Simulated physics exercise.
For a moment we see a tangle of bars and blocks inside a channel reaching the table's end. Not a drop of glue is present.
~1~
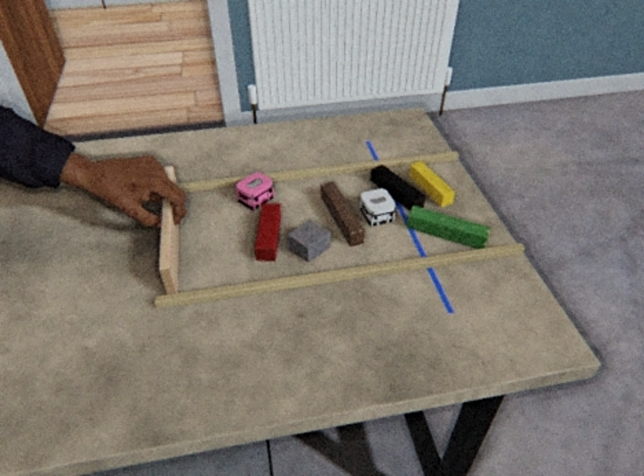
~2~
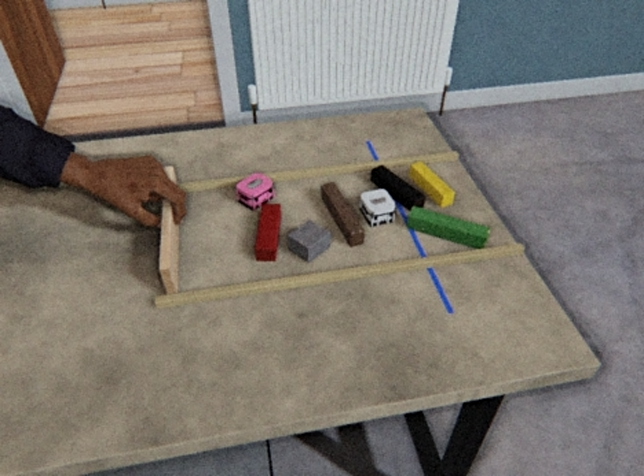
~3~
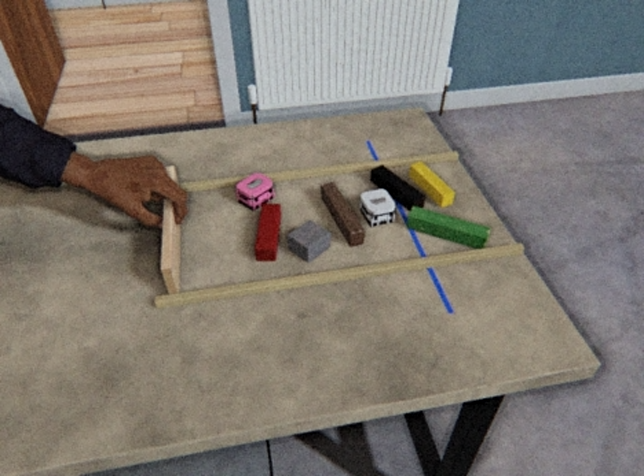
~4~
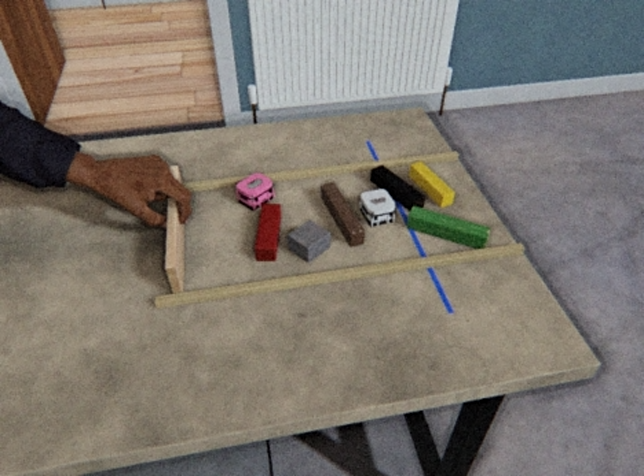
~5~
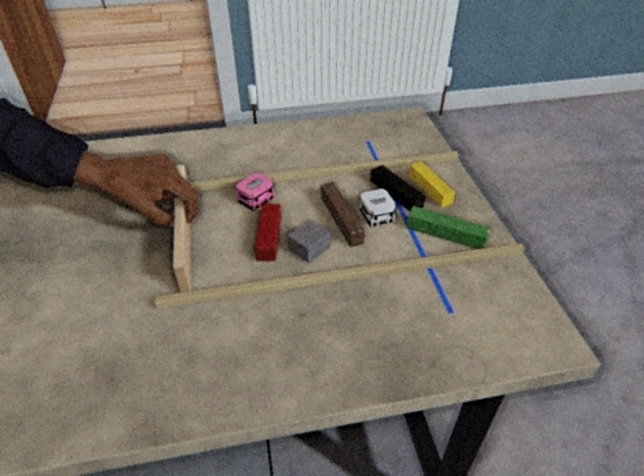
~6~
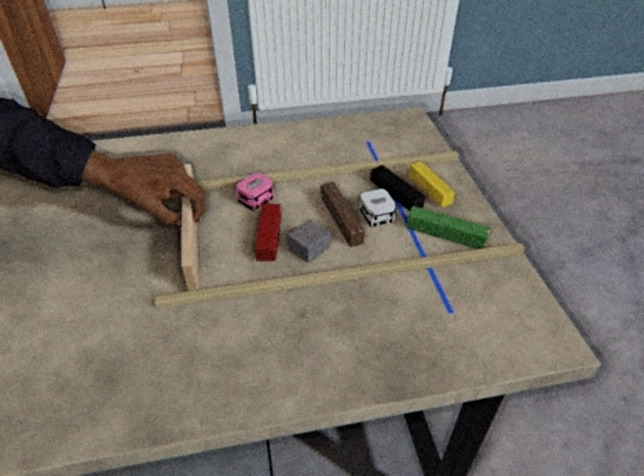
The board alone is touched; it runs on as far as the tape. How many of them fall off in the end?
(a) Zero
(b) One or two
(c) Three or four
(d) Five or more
Option a: Zero.
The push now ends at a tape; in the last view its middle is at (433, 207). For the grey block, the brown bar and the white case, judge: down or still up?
Well, the grey block stays where it is, the brown bar stays where it is, and the white case? It stays where it is.
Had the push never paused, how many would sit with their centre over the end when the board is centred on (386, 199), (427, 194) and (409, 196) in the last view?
Over the end: 0, 2, 0.
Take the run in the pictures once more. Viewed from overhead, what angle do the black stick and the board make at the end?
About 45 degrees.
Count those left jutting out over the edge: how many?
That comes to 2 of them.
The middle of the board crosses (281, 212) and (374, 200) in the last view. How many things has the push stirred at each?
The first count is 3, and then it's 8.
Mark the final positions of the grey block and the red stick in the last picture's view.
Taking them in turn, first comes (450, 229), then (415, 212).
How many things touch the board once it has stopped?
Well, it touches 2.
Soon after, none off yet; yellow bar at rest near (431, 184); green bar at rest near (448, 228); black stick at rest near (397, 188).
In the end, the number that fall off is zero.
